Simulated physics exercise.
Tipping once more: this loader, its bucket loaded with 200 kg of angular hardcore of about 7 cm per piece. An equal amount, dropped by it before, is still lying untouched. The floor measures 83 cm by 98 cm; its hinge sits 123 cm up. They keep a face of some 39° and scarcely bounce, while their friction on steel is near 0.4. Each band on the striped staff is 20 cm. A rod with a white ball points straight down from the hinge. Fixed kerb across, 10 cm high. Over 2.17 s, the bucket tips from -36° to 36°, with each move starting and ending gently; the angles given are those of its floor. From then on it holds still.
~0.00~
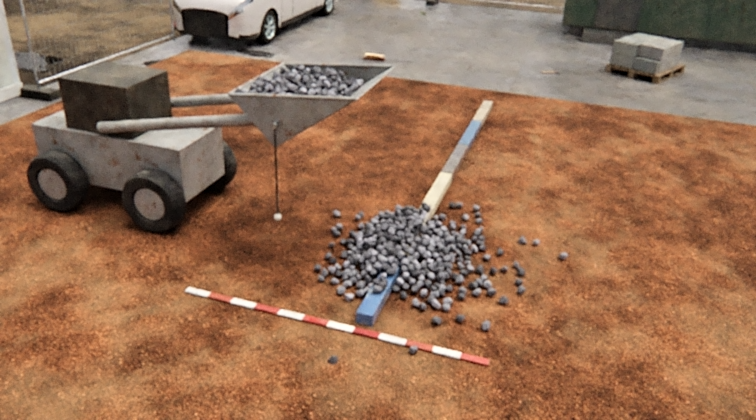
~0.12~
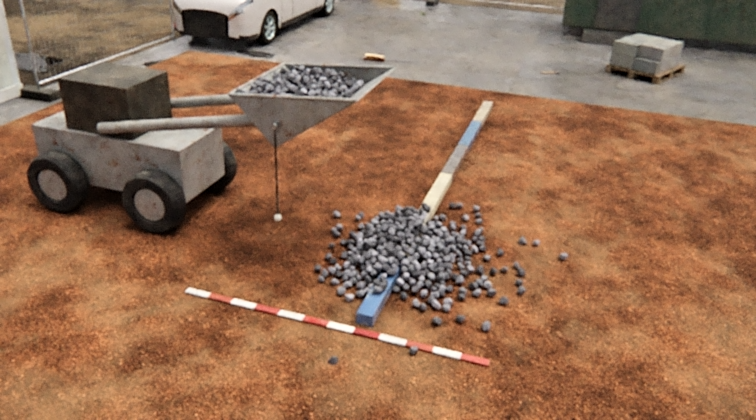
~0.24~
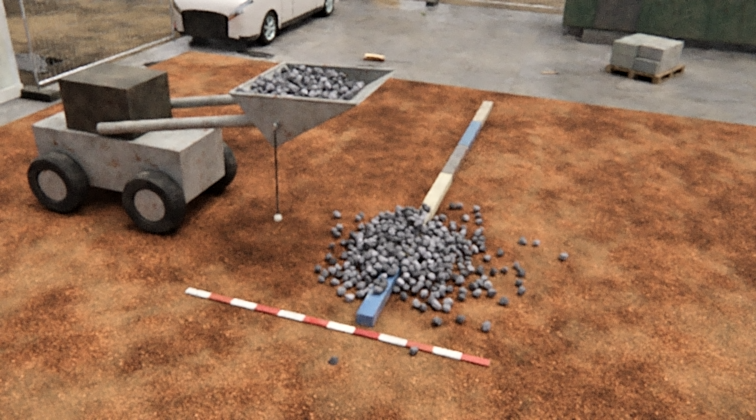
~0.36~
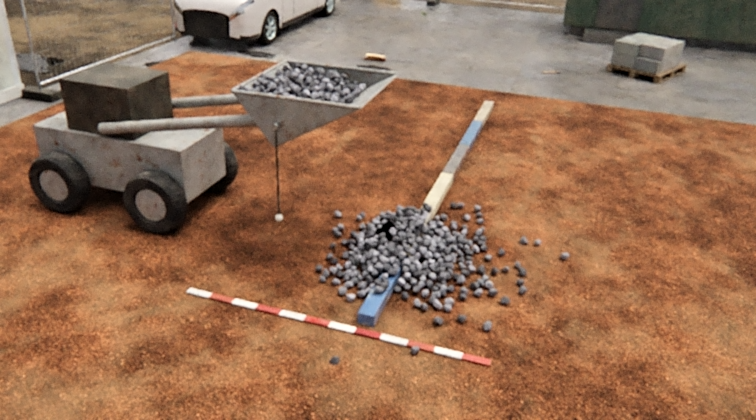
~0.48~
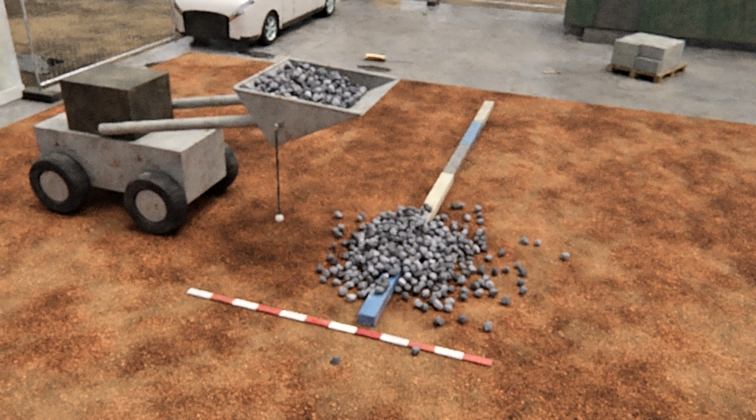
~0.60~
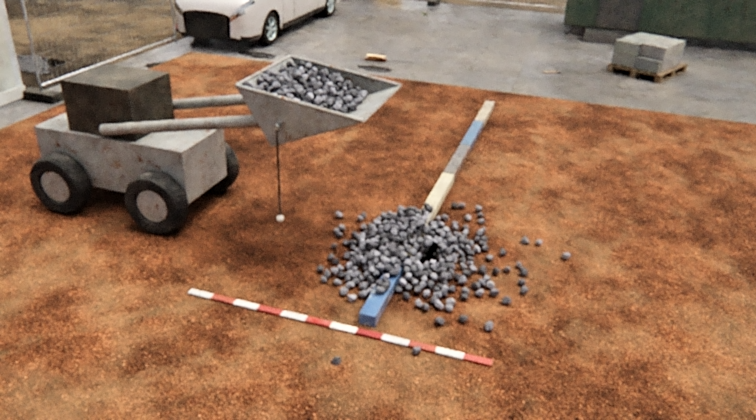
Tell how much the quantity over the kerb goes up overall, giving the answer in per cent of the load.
It goes up by roughly 27 per cent.
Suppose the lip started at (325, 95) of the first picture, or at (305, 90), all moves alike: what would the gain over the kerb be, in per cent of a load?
Near 0 in a hundred first, near 0 in a hundred second.
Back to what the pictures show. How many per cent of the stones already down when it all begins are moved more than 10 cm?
About 5 per cent.
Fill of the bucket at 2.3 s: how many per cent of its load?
Held: Around 45 % of the load.
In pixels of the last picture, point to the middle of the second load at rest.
Near (392, 238).
After 1.6 s the floor is at 25°; in per cent of one load, 100 in the bucket, 60 on this side of the kerb, 40 over the kerb; the foremost stones are at (529, 267).
After 2.3 s the floor is at 36°; in per cent of one load, 44 in the bucket, 115 on this side of the kerb, 41 over the kerb; the foremost stones are at (529, 267).
After 2.6 s the floor is at 36°; in per cent of one load, 9 in the bucket, 137 on this side of the kerb, 53 over the kerb; the foremost stones are at (529, 267).
After 5.1 s the floor is at 36°; in per cent of one load, 0 in the bucket, 132 on this side of the kerb, 68 over the kerb; the foremost stones are at (529, 267). Net gain over the kerb, 27.
